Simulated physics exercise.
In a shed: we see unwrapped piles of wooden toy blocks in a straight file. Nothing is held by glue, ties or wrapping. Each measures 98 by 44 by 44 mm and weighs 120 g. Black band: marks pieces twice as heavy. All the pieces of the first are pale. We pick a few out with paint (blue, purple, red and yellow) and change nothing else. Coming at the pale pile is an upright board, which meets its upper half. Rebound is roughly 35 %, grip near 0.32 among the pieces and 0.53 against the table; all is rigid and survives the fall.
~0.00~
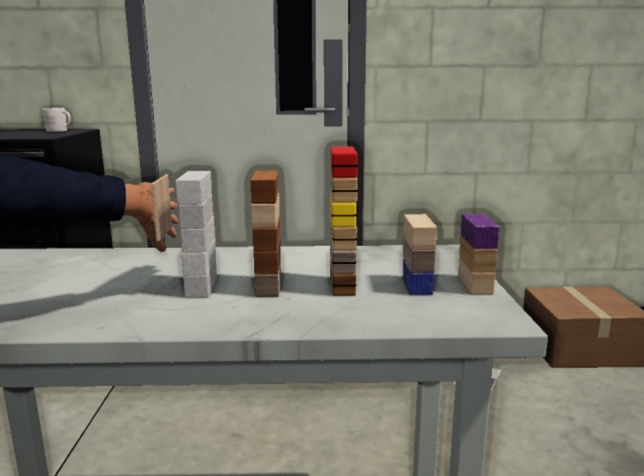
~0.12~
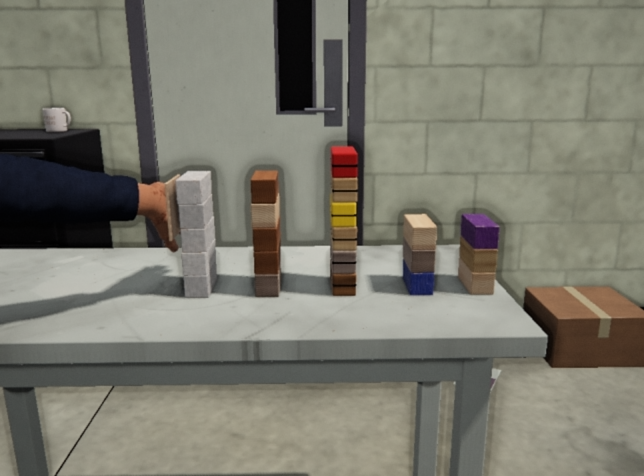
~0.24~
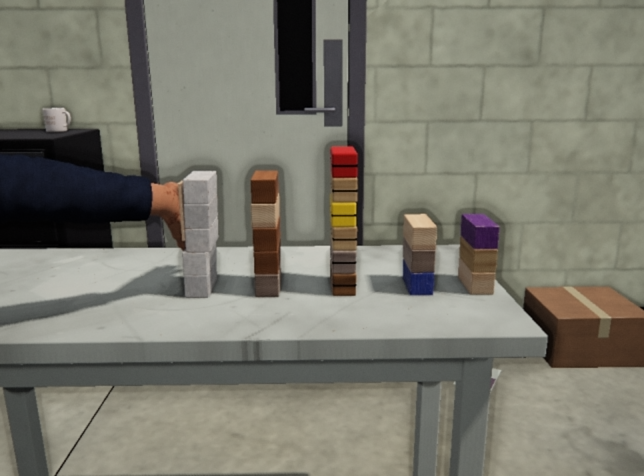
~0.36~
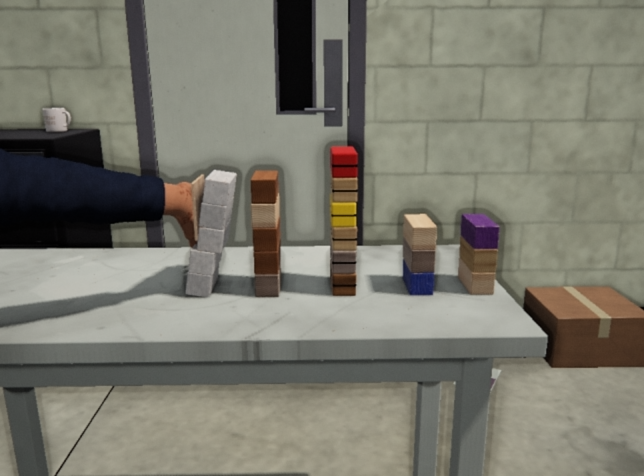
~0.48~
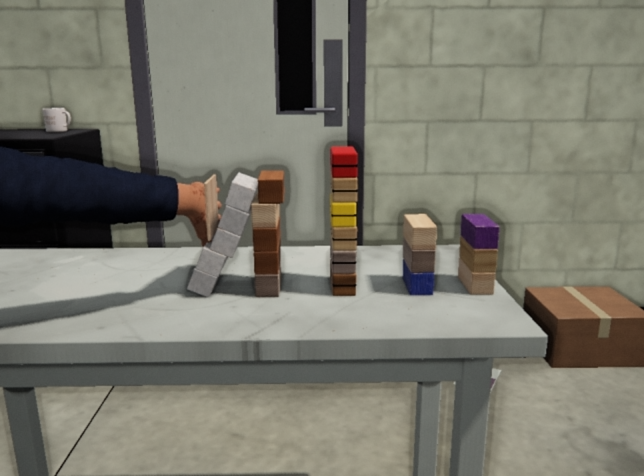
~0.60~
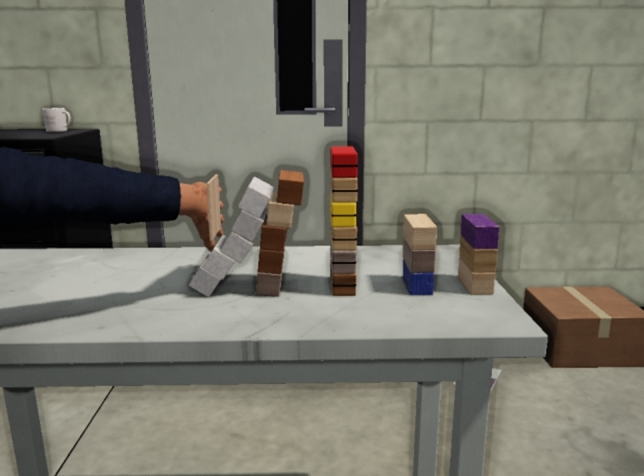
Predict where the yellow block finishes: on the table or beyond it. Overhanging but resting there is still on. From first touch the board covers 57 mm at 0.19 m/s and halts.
The yellow block finishes on the table.
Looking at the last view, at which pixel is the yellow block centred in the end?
You'll find it around (451, 256) in the final frame.
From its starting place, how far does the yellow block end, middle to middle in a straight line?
Roughly 23 cm.
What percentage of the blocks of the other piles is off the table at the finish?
Roughly 35 percent.
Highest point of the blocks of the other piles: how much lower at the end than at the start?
I make it close to 17 cm.
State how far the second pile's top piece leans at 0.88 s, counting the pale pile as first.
10°.
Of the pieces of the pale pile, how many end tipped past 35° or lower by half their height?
Exactly 5 pale pieces do.
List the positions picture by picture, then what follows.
In the first frame (places mark the middle of the side facing us), board (154, 205) 38 mm short; yellow block (344, 216); red block (345, 166); purple block (487, 238); the rest undisturbed.
The second frame shows board (168, 205) 15 mm short; yellow block (344, 216).
The third frame shows board (181, 205) 8 mm in; yellow block (344, 216).
The fourth frame shows board (194, 205) 30 mm in, top of the pale pile leaning 9°; yellow block (344, 216); the rest undisturbed.
The fifth frame shows board (207, 205) 53 mm in, top of the pale pile leaning 20°; yellow block (344, 216); one has shifted.
The sixth frame shows board (209, 205) 57 mm in, stopped, top of the pale pile leaning 29°; yellow block (344, 216); red block (345, 166); blue block (422, 285); steepest lean 7°, the block at (291, 193); 5 disturbed, none off the table.
After 0.88 s, 5 of the pale pile down; none of the 17 other blocks off the table, 11 disturbed; yellow block leaning 6°; red block leaning 6°.
After 1.30 s, 5 of the pale pile down; none of the 17 other blocks off the table, 17 disturbed; yellow block leaning 33°, 8 cm lower; red block on its side.
After 1.86 s, 5 of the pale pile down; 6 of the 17 other blocks off the table; yellow block leaning 51°, 9 cm lower; red block on its side.
By the end (2.1 s), 5 of the pale pile down; 6 of the 17 other blocks off the table; yellow block leaning 51°, 9 cm lower; purple block on its side; blue block leaning 51°. As the last picture would show them, middles, yellow block near (451, 256).
